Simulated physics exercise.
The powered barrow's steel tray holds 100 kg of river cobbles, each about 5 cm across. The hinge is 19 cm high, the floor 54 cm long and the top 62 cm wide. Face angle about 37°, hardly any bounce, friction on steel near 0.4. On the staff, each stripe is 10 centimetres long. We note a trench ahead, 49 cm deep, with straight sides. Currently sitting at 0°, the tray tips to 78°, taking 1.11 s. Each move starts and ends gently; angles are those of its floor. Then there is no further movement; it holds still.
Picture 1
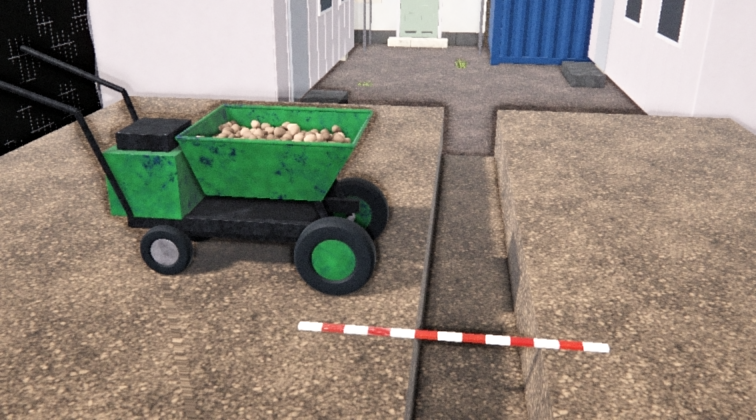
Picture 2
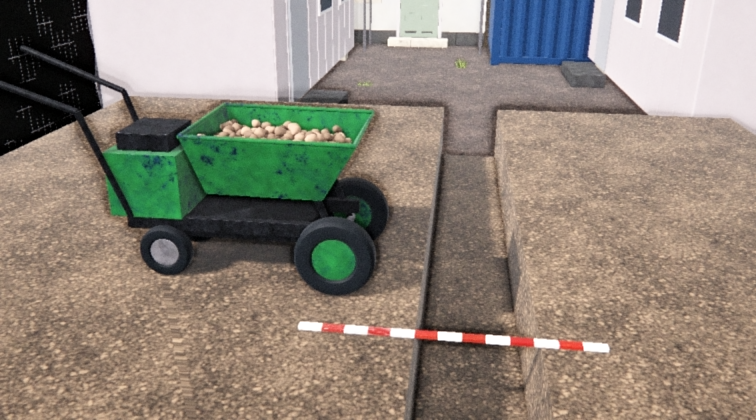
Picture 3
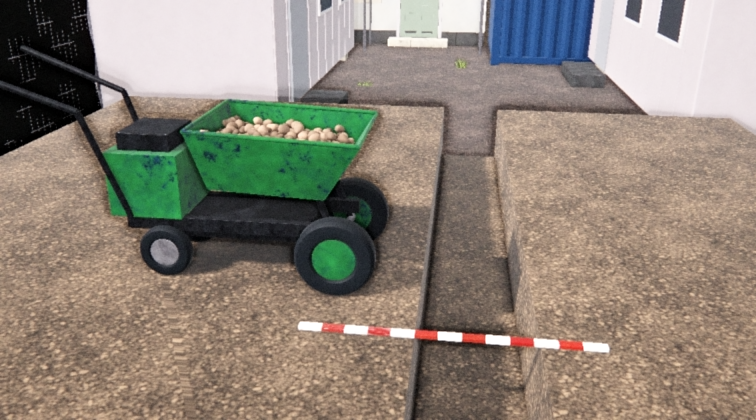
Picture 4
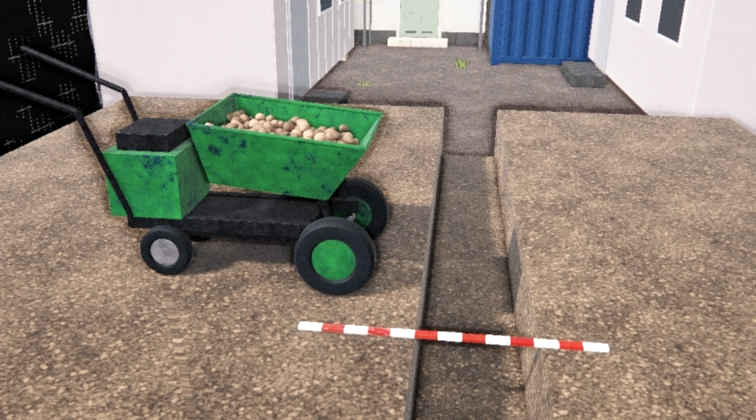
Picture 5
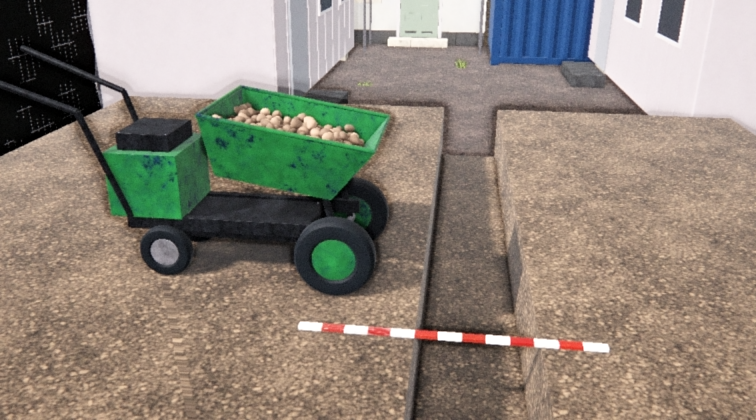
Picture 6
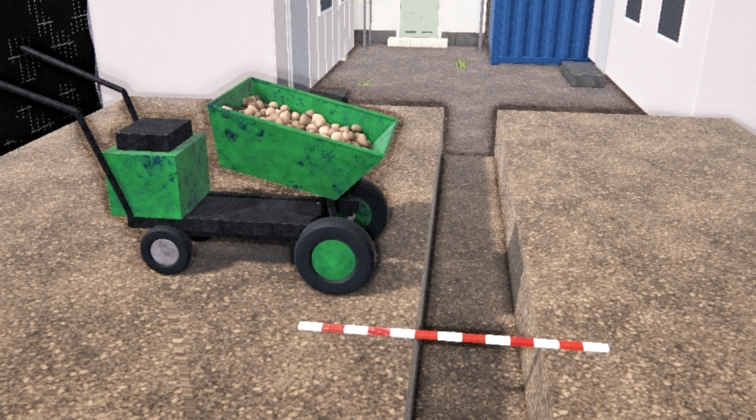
In the video, a green powered barrow loaded with rounded stones stands still beside a straight-sided trench with a red-and-white striped staff across it, while its tray gradually tilts forward to the right, the rear edge rising.
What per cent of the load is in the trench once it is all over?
92 %.
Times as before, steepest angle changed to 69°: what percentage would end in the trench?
I'd expect around 80 in a hundred.
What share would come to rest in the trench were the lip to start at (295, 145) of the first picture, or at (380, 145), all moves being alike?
Roughly 100 in a hundred from the first, 70 in a hundred from the second.
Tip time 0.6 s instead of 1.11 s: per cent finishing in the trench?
Around 70 per cent would end in the trench.
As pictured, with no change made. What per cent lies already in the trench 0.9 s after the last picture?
I'd put it near 45 per cent.
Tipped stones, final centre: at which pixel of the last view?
Somewhere around (491, 349) in the last picture.
Then, 0.5 s after the last picture the floor is at 66°, 100 % in the tray; the foremost stones are at (451, 206).
Then, 0.9 s after the last picture the floor is at 78°, 53 % in the tray, 44 % in the trench, 3 % past the trench; the foremost stones are at (552, 276).
Then, 1.3 s after the last picture the floor is at 78°, 20 % in the tray, 72 % in the trench, 8 % past the trench; the foremost stones are at (629, 267).
Then, 3.2 s after the last picture the floor is at 78°, 0 % in the tray, 92 % in the trench, 8 % past the trench; the foremost stones are at (699, 272).
